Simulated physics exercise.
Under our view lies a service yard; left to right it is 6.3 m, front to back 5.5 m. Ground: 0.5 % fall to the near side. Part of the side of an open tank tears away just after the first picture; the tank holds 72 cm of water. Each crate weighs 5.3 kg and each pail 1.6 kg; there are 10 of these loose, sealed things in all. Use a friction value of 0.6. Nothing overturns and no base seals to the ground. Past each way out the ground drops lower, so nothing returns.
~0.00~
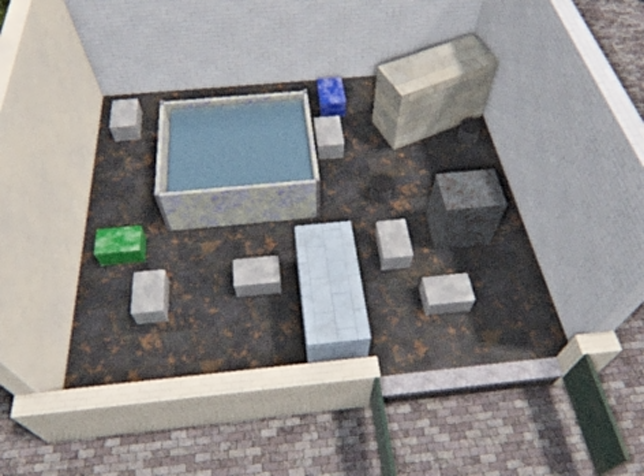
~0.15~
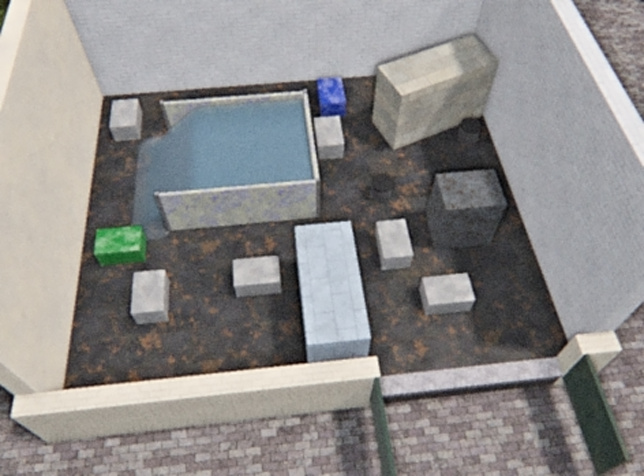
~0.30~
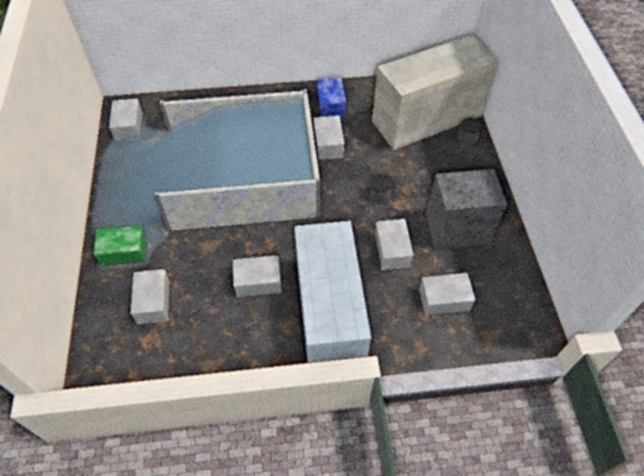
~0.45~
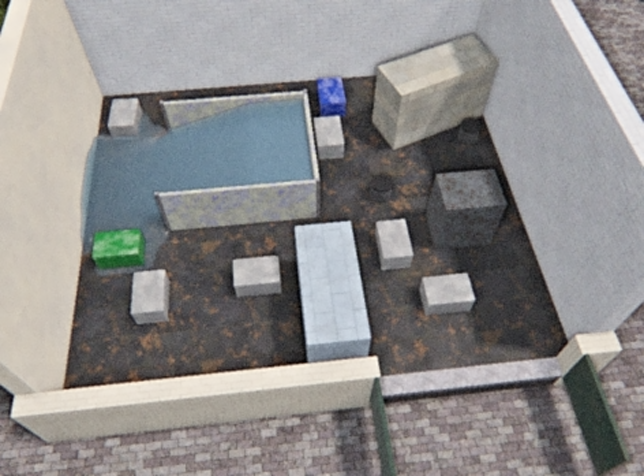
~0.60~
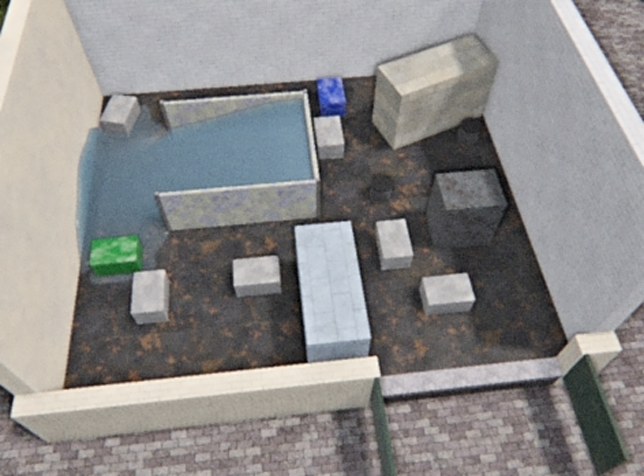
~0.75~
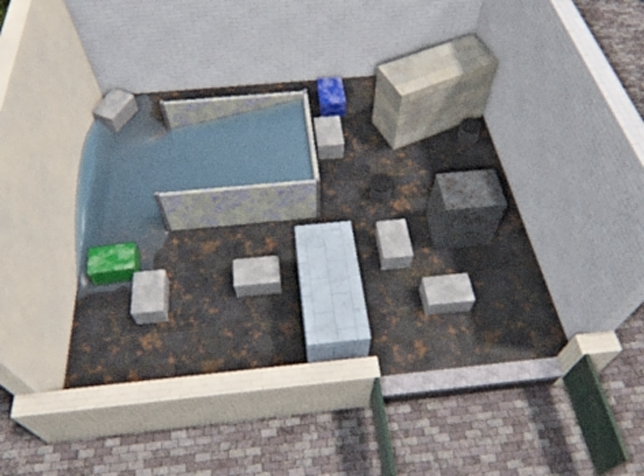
The clip shows a walled yard with scattered blocks and an open tank whose left side gives way, letting water spread left across the floor to the wall, shifting the green crate and a pale block slightly.
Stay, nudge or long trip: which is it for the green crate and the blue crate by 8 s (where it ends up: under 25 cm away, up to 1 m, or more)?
One by one: The green crate will be over a metre off. The blue crate will be displaced a moderate amount.
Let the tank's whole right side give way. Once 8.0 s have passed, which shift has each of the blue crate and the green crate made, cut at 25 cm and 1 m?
Here's how it goes: The blue crate winds up well off, and the green crate edges along somewhat.
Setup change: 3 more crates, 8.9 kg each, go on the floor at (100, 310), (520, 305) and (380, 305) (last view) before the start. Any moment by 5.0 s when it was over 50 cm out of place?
Going through them in the order asked, they come out clear of the mark, shy of the mark and shy of the mark.
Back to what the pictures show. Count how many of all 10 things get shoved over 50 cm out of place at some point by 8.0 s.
By my tally, 9.
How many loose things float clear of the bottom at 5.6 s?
At that time the total is 7.
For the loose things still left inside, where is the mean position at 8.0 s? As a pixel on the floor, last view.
Mean floor pixel: About (338, 248).
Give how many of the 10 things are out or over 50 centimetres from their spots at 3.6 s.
The count is 4.
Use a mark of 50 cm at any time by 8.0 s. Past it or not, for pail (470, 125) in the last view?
Lab note: Result within threshold.
After 1.6 s the green crate is near (108, 324), 1.3 m from its start, afloat; the blue crate is near (331, 90), 0.0 m from its start, aground; 0 of 10 are out; 2 afloat.
After 3.6 s the green crate is near (273, 322), 2.6 m from its start, afloat; the blue crate is near (431, 67), 1.8 m from its start, afloat; 0 of 10 are out; 3 afloat.
After 5.6 s the green crate is near (180, 229), 0.9 m from its start, afloat; the blue crate is near (427, 60), 1.6 m from its start, afloat; 0 of 10 are out; 7 afloat.
After 8.0 s the green crate is near (95, 336), 1.5 m from its start, afloat; the blue crate is near (347, 107), 0.5 m from its start, afloat; 1 of 10 are out; 8 afloat.
